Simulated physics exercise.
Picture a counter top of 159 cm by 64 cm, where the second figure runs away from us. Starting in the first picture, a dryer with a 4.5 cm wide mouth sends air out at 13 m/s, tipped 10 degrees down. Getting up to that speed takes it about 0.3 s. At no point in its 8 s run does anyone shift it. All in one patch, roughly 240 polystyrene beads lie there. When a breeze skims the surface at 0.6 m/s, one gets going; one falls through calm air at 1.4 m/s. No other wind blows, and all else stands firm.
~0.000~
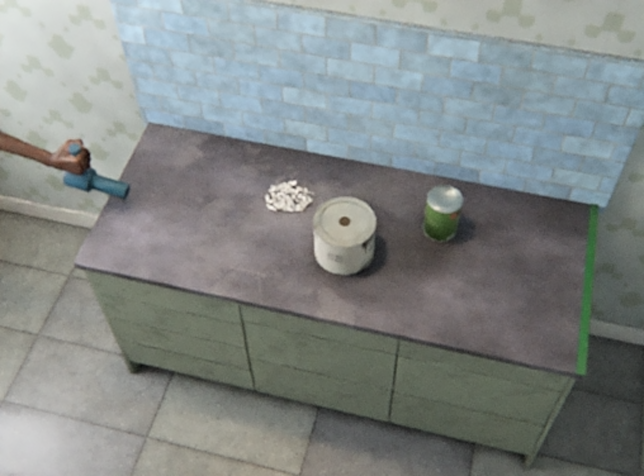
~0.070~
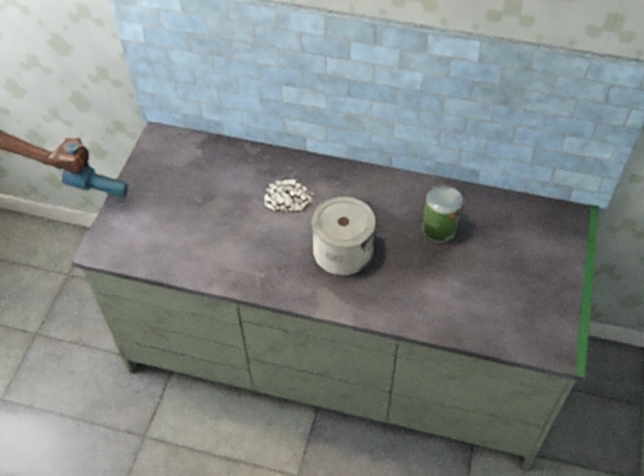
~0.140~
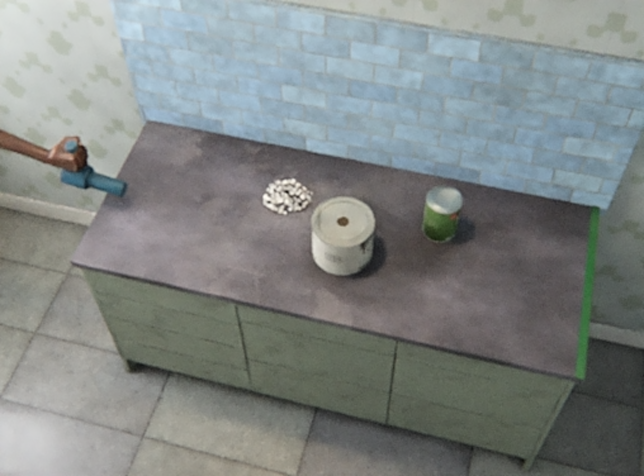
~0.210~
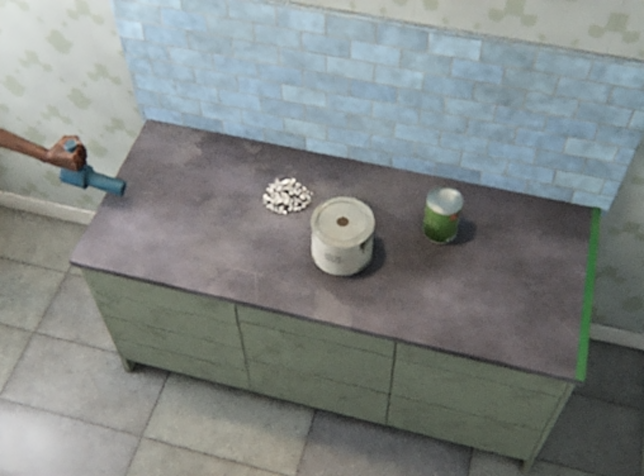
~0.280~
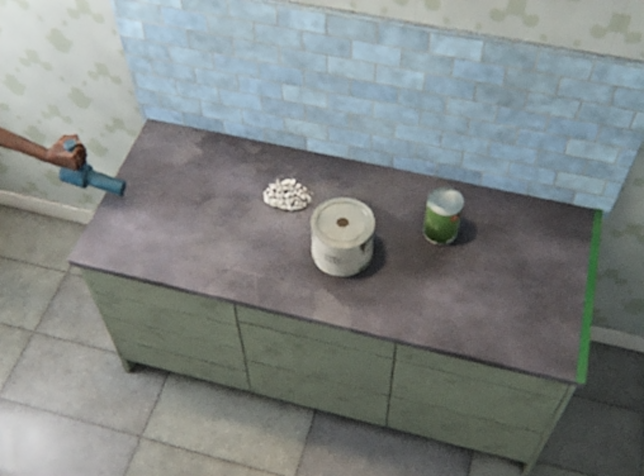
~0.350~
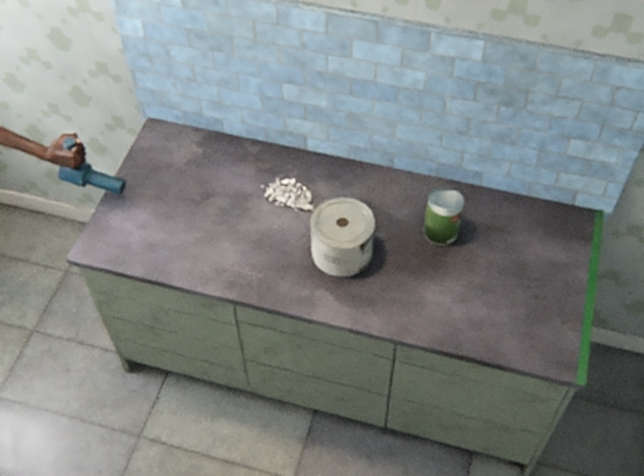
A loose patch of small white beads lies on a dark grey-brown counter with green drawers and a green right edge, seen from high above against pale blue tiles. Beside it stand a large whitish tin and, farther right, a smaller green one, while a hand at left holds a blue dryer. The beads lie still at first, then some shift rightward as the view drifts very slightly.
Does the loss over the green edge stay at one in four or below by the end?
The share over that edge tops a quarter.
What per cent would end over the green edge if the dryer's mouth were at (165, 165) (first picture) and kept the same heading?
About 90 %.
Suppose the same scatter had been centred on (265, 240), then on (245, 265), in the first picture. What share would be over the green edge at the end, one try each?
It goes 30 % first, then 0 %.
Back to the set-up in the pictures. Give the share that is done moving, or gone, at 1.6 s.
I reckon around 20 per cent.
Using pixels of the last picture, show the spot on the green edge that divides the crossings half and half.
Median crossing, approx. (603, 218).
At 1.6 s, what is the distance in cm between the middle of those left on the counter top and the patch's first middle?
Centre offset: Approx. 55 cm.
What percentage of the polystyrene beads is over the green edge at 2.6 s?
Estimate: Around 90 %.
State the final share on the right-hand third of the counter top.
2 %.
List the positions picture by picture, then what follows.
In the first frame, the middle of the polystyrene beads is near (288, 198), none has stirred yet and the mouth of the dryer is at (127, 192).
In the second frame, the middle of the polystyrene beads is near (286, 196), none has stirred yet and the green edge is centred on (592, 286).
In the third frame, the middle of the polystyrene beads is near (286, 196), none has stirred yet, the top of a large tin is at (343, 221) and the top of a tin is at (445, 200).
In the fourth frame, the middle of the polystyrene beads is near (286, 195) and none has stirred yet.
In the fifth frame, the middle of the polystyrene beads is near (286, 196), the farthest in sight from the dryer is at (312, 194) and about 5 % have left their places.
In the sixth frame, the middle of the polystyrene beads is near (287, 195), the farthest in sight from the dryer is at (313, 206) and about 30 % have left their places.
After 1.6 s, 75 % are on the move or not yet settled, 58 % are over the green edge; the middle of those still in play is near (462, 182).
After 2.6 s, 13 % are on the move or not yet settled, 93 % are over the green edge.
After 4.4 s, 1 % are on the move or not yet settled, 97 % are over the green edge.
After 8.0 s, at the end, 97 % are over the green edge.
